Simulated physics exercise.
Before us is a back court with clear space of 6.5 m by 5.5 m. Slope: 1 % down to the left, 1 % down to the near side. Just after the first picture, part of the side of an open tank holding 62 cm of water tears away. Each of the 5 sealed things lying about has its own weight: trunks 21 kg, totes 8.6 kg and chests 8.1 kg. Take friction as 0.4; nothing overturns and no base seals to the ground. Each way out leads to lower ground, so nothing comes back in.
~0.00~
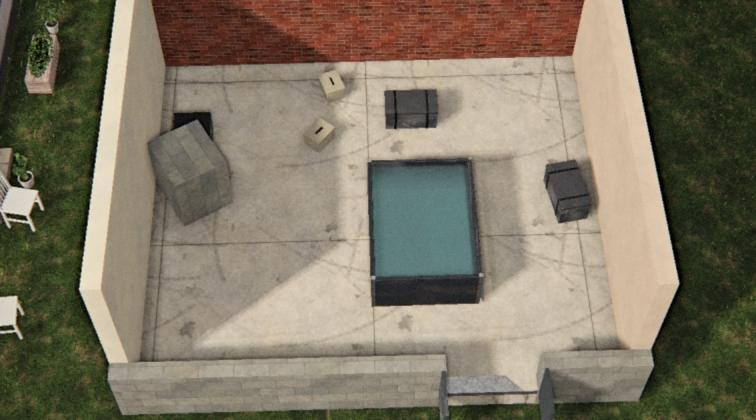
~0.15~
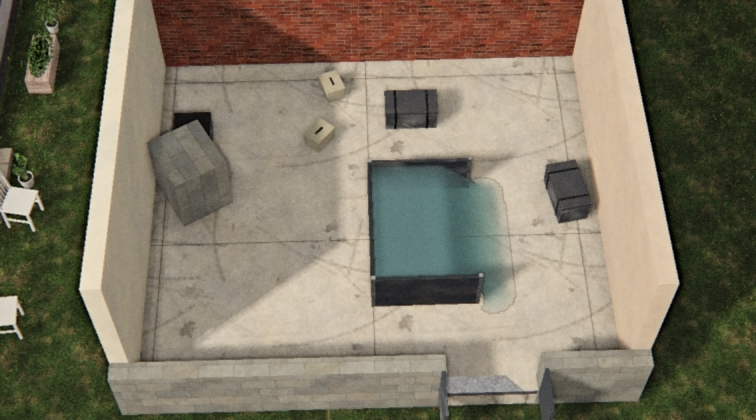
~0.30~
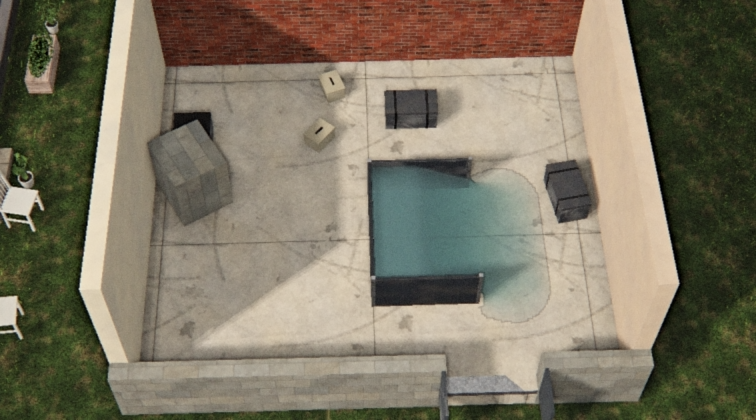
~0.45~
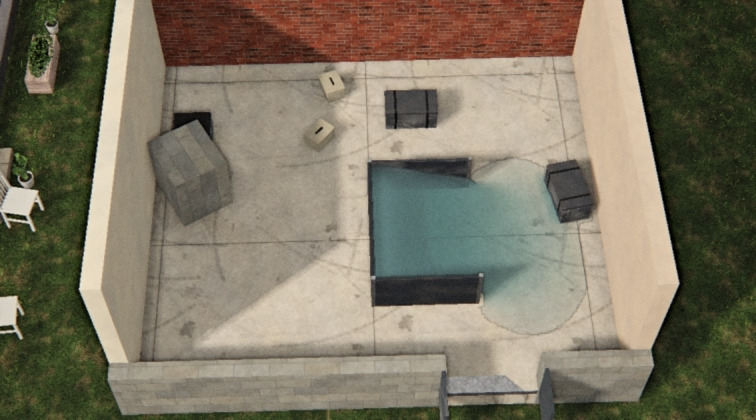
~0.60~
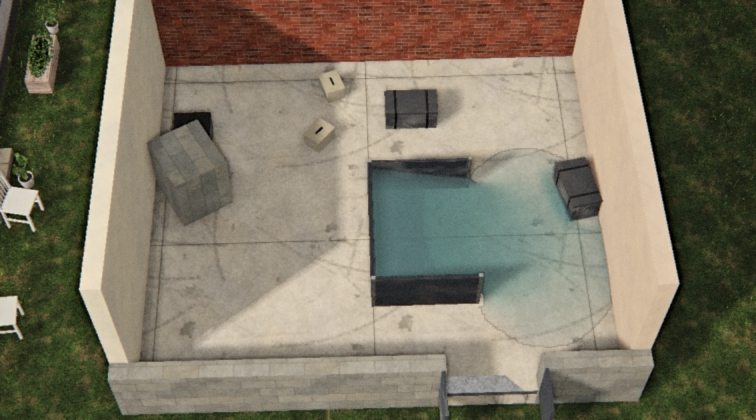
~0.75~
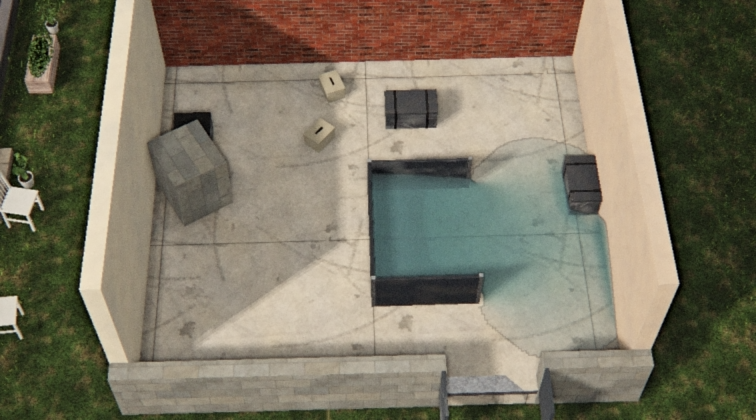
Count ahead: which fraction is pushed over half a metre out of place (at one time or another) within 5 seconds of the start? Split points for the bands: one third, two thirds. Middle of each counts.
It is a medium share, a third or more but below two thirds.
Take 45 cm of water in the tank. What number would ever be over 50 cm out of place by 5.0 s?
That would make 1 of them.
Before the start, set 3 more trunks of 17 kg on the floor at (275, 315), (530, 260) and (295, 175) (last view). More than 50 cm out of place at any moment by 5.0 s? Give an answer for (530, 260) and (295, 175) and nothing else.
Outcome: Breaks the threshold first, stays within second.
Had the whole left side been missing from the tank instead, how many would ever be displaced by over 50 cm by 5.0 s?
The answer would then be 1.
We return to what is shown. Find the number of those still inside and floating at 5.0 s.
Tally: 0 of them.
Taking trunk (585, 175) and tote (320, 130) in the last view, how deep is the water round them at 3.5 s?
First roughly 12 cm, second roughly 0 cm.
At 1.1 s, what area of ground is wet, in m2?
Wet: Near 10.0 m2.
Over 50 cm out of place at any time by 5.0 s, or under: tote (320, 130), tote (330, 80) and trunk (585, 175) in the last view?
Listed in sequence: Lower; higher; higher for the last.
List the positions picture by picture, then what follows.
A trunk at (569, 184) rests on the ground; a trunk at (411, 101), on the bottom; water covers 2.8 m2; 0 of 5 have shifted, in the first frame.
A trunk at (569, 184), on the bottom; a trunk at (411, 101) rests on the ground; 3.9 m2 under water; 0 of 5 have shifted, in the second frame.
A trunk at (569, 184), on the bottom; a trunk at (411, 101) rests on the ground; 5.1 m2 under water; 0 of 5 have shifted, in the third frame.
A trunk at (570, 184), on the bottom; a trunk at (411, 101) rests on the ground; 6.4 m2 under water; 0 of 5 have shifted, in the fourth frame.
A trunk at (579, 181), on the bottom, 16 cm from its start; a trunk at (411, 101), on the bottom; water covers 7.8 m2; 1 of 5 have shifted, in the fifth frame.
A trunk at (584, 177) rests on the ground, 24 cm from its start; a trunk at (411, 101), on the bottom; water covers 8.9 m2; 1 of 5 have shifted, in the sixth frame.
After 1.1 s 0 of 5 are over 50 cm from their spots; 1 afloat.
After 2.2 s 1 of 5 are over 50 cm from their spots; 1 afloat.
After 3.5 s 1 of 5 are over 50 cm from their spots; 1 afloat.
After 5.0 s 3 of 5 are over 50 cm from their spots, and 3 have been at some point; 0 afloat.
